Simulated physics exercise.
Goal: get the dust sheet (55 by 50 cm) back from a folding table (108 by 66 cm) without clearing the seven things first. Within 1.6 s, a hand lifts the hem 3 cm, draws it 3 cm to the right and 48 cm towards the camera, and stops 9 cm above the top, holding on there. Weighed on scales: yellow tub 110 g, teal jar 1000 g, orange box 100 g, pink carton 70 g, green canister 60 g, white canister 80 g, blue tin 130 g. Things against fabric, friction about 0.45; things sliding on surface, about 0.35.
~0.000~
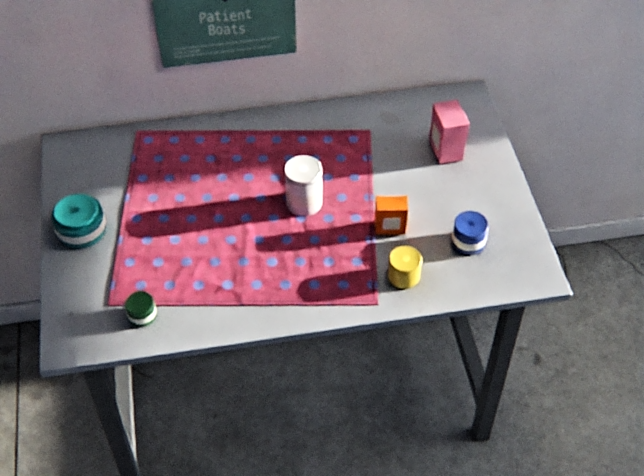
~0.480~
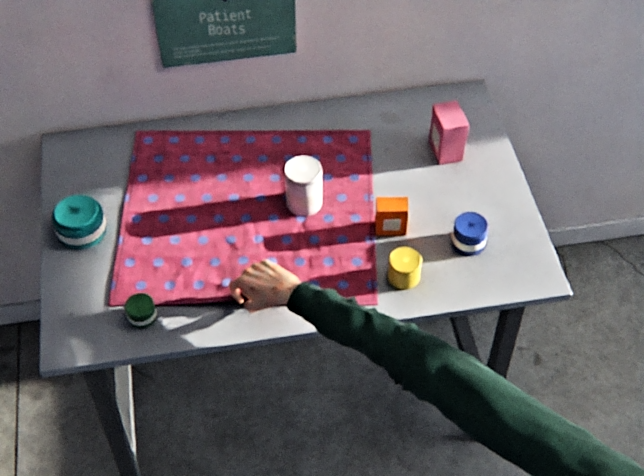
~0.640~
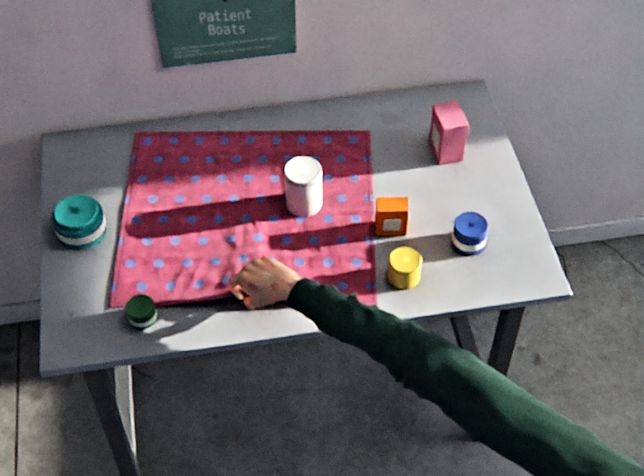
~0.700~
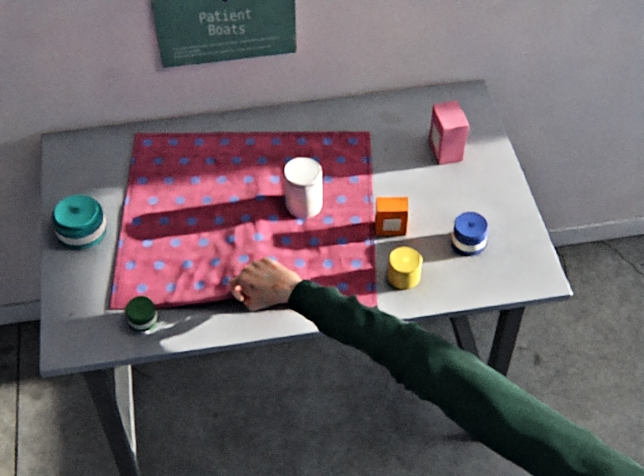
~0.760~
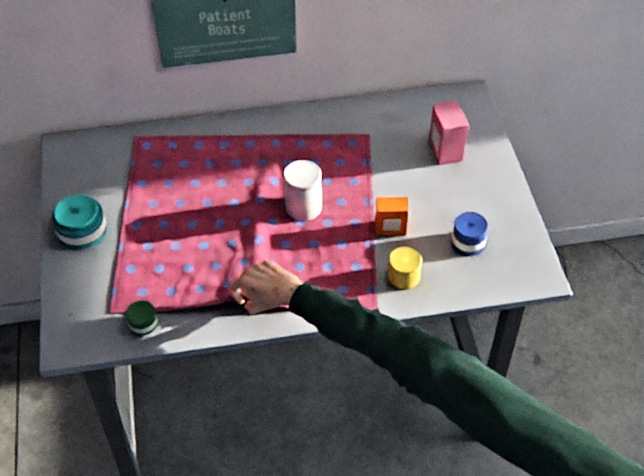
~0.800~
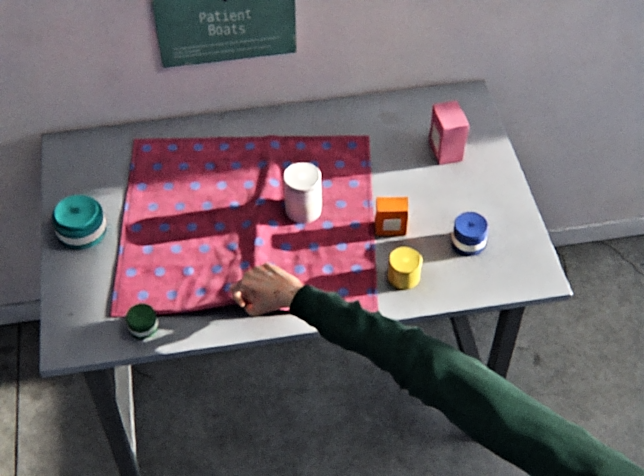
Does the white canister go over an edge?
My guess is it ends up off the surface.
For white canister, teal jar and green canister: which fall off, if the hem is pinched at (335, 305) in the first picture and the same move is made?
Afterwards white canister comes off, teal jar is still on top and green canister comes off.
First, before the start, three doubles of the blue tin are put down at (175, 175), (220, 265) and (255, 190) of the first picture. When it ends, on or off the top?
Taking them one by one: Is lost, then is lost, then is lost.
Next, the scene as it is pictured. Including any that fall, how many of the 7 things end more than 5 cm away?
All told, 2.
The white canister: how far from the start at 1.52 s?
Estimate: White canister displaced by close to 30 cm.
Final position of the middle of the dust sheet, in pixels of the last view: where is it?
I'd point to about (277, 403).
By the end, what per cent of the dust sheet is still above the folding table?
Around 10 percent.
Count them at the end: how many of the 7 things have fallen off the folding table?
That works out to 2 of them.
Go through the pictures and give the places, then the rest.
The first frame shows white canister (303, 169); dust sheet corners (108, 306) (137, 131) (370, 130) (378, 305).
The second frame shows dust sheet corners (109, 306) (137, 131); grip (243, 301).
The third frame shows dust sheet corners (109, 307) (136, 132); grip (242, 297).
The fourth frame shows green canister (140, 307); dust sheet corners (110, 309) (136, 134); grip (243, 299).
The fifth frame shows white canister (302, 173); green canister (140, 311); dust sheet corners (110, 313) (135, 137); grip (243, 302).
The sixth frame shows white canister (302, 176); dust sheet corners (111, 317) (135, 139) (369, 136) (378, 312); grip (244, 304).
At 1.2 s, 90 % of the dust sheet is still over the top; white canister 13 cm off its start, green canister 12 cm off its start.
At 1.5 s, 60 % of the dust sheet is still over the top; white canister 30 cm off its start, green canister over the edge.
At 1.9 s, 25 % of the dust sheet is still over the top; white canister over the edge, green canister over the edge.
At 2.2 s, 10 % of the dust sheet is still over the top; white canister over the edge, green canister over the edge.
At 3.8 s, 10 % of the dust sheet is still over the top; white canister over the edge, green canister over the edge.
